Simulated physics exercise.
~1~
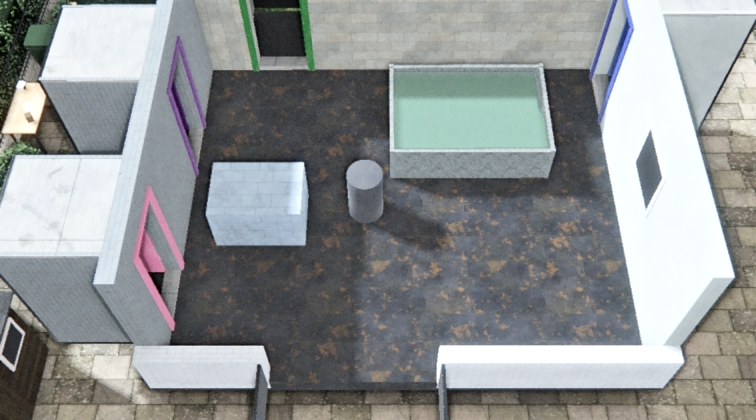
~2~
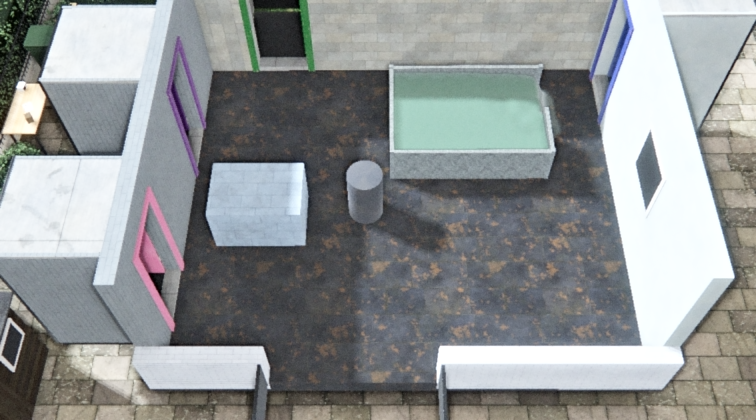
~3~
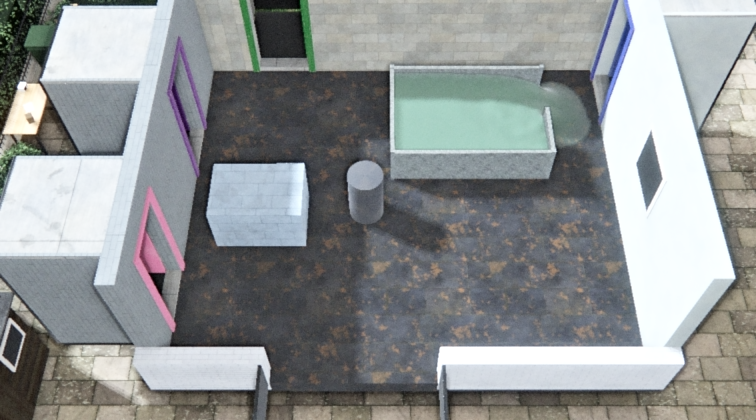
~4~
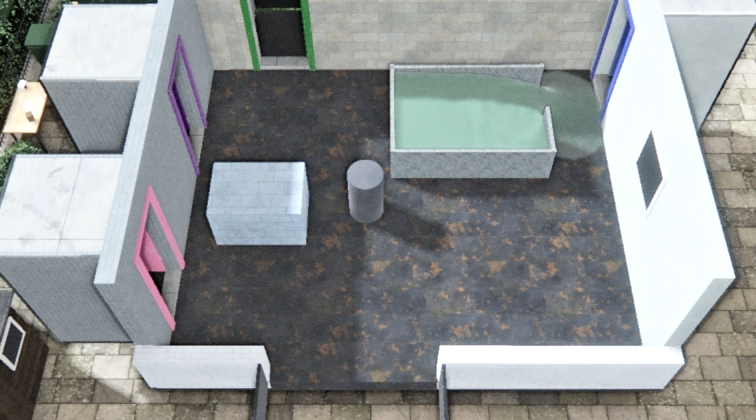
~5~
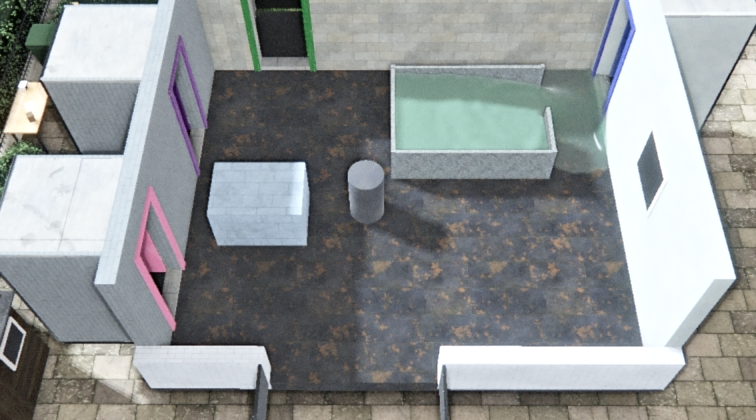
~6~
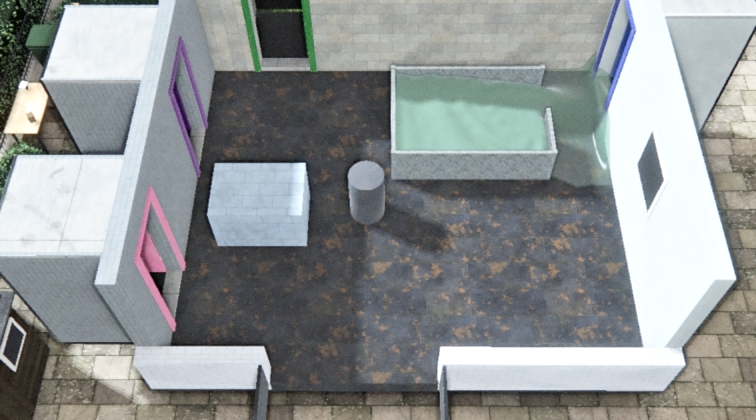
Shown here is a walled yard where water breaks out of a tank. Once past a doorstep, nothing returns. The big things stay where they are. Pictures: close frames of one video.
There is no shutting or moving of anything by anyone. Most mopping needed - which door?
Blue door.
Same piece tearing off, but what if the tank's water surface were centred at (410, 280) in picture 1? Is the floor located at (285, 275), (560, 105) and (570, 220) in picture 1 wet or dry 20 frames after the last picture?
Log, spots in order: Unwetted / taken by the flood / taken by the flood.
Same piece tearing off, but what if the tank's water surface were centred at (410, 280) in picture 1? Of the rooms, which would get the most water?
That would be the purple-painted one.
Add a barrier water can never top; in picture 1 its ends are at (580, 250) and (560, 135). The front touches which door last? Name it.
It's the pink door.
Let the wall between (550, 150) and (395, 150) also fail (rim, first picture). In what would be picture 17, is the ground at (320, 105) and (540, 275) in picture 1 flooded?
Untouched, soaked.
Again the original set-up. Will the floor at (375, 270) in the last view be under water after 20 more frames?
At that place: No water.
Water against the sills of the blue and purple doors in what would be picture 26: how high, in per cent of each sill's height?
First around 180 percent, second around 0 percent.
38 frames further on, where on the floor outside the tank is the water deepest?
My estimate is about (596, 107).
A moment on, water covers 10 % of the floor; green door not reached, purple door not reached, blue door a lot in, pink door not reached.
Next, water covers 25 % of the floor; green door not reached, purple door not reached, blue door a lot in, pink door not reached.
Then, water covers 40 % of the floor; green door wet at the sill, nothing in, purple door not reached, blue door a lot in, pink door not reached.
Later, water covers 65 % of the floor; green door wet at the sill, nothing in, purple door a trickle in, blue door a lot in, pink door not reached.
In the end, water covers 95 % of the floor; green door wet at the sill, nothing in, purple door some in, blue door a lot in, pink door a trickle in; the blue door has let in the most.
